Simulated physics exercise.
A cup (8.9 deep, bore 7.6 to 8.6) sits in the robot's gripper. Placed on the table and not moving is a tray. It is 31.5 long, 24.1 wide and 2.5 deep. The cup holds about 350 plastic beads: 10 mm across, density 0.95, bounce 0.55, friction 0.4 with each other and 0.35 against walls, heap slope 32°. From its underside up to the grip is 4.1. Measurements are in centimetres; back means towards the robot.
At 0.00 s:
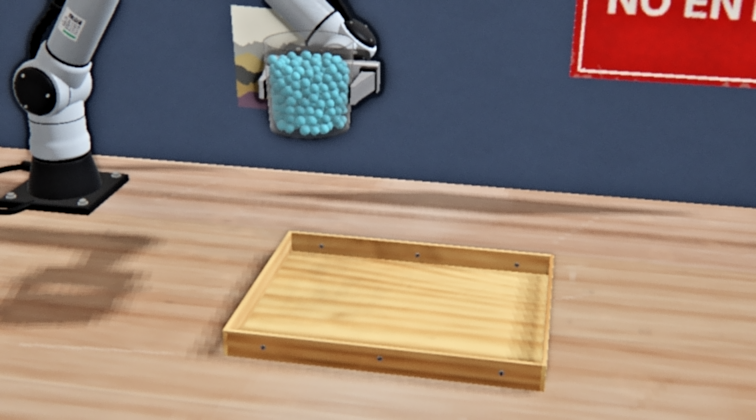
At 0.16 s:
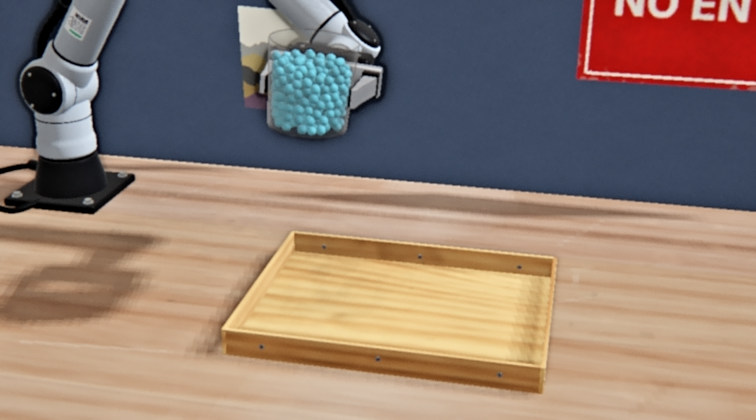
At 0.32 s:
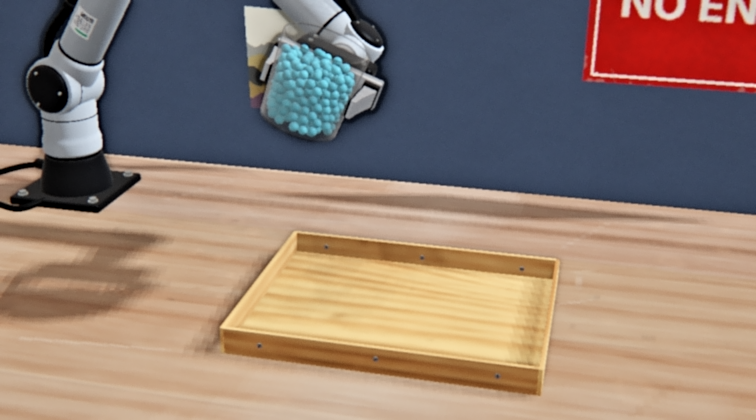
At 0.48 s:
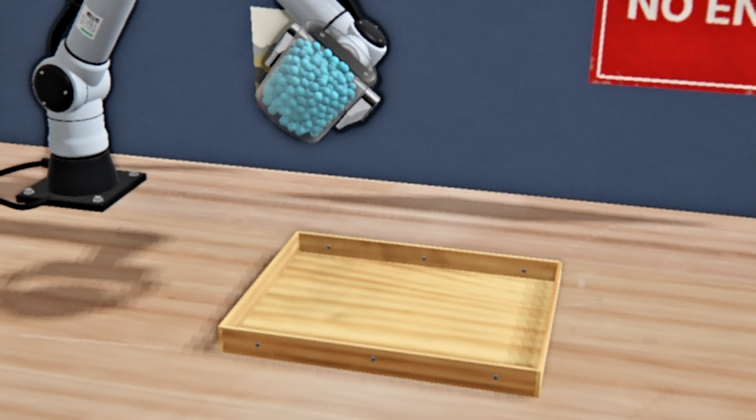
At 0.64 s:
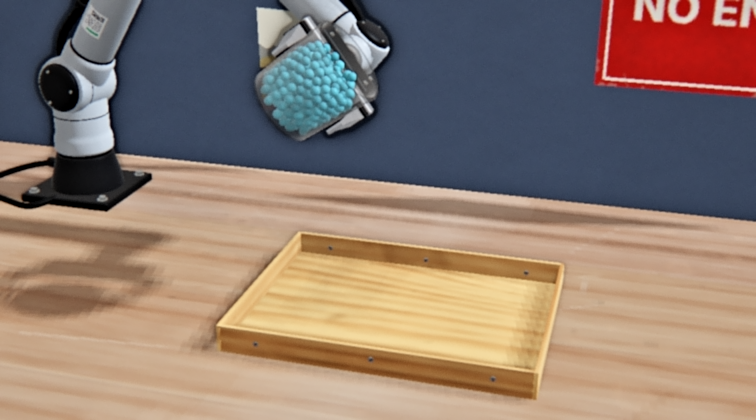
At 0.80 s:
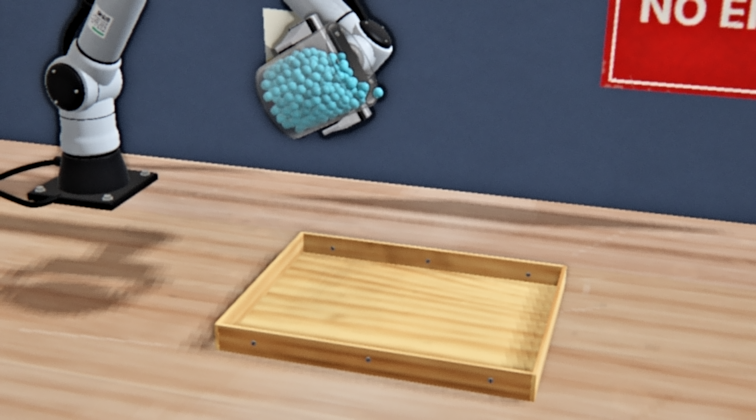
Above a wooden tray on a table, a robot arm steadily tilts a clear cup of blue beads.
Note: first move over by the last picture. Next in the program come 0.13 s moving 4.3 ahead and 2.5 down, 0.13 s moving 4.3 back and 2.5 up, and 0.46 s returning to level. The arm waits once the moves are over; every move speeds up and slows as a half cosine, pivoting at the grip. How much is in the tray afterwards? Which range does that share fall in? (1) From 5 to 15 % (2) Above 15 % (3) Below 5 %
From 5 to 15 % (1).
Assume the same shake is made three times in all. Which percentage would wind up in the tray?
Estimate for that case: 20 %.
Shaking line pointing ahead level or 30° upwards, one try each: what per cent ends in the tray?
Try one gives about 25 in a hundred, try two about 35 in a hundred.
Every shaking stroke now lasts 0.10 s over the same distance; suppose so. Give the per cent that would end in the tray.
It would come to roughly 15 %.
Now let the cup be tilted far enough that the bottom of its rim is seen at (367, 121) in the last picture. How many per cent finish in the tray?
Roughly 40 percent, give or take.
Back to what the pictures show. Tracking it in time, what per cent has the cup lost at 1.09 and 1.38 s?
At the first time about 10 per cent, at the second about 10 per cent.
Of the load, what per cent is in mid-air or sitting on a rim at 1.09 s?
I'd reckon close to 8 per cent.
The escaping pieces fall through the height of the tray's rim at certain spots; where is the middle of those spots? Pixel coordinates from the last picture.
Their middle lies around (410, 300).
After 1.09 s, tilted 58° forward, highest piece 27 above the table; 316 in the cup, 2 in the tray, 28 in flight or on a rim.
After 1.38 s, tilted 13° forward, highest piece 29 above the table; 310 in the cup, 19 in the tray, 1 on the table or floor, 16 in flight or on a rim.
After 1.72 s, level, highest piece 30 above the table; 310 in the cup, 35 in the tray, 1 on the table or floor.
After 2.77 s, level, highest piece 30 above the table; 310 in the cup, 35 in the tray, 1 on the table or floor.
At rest, 310 in the cup, 35 in the tray, 1 on the table or floor. That is 10 % in the tray.
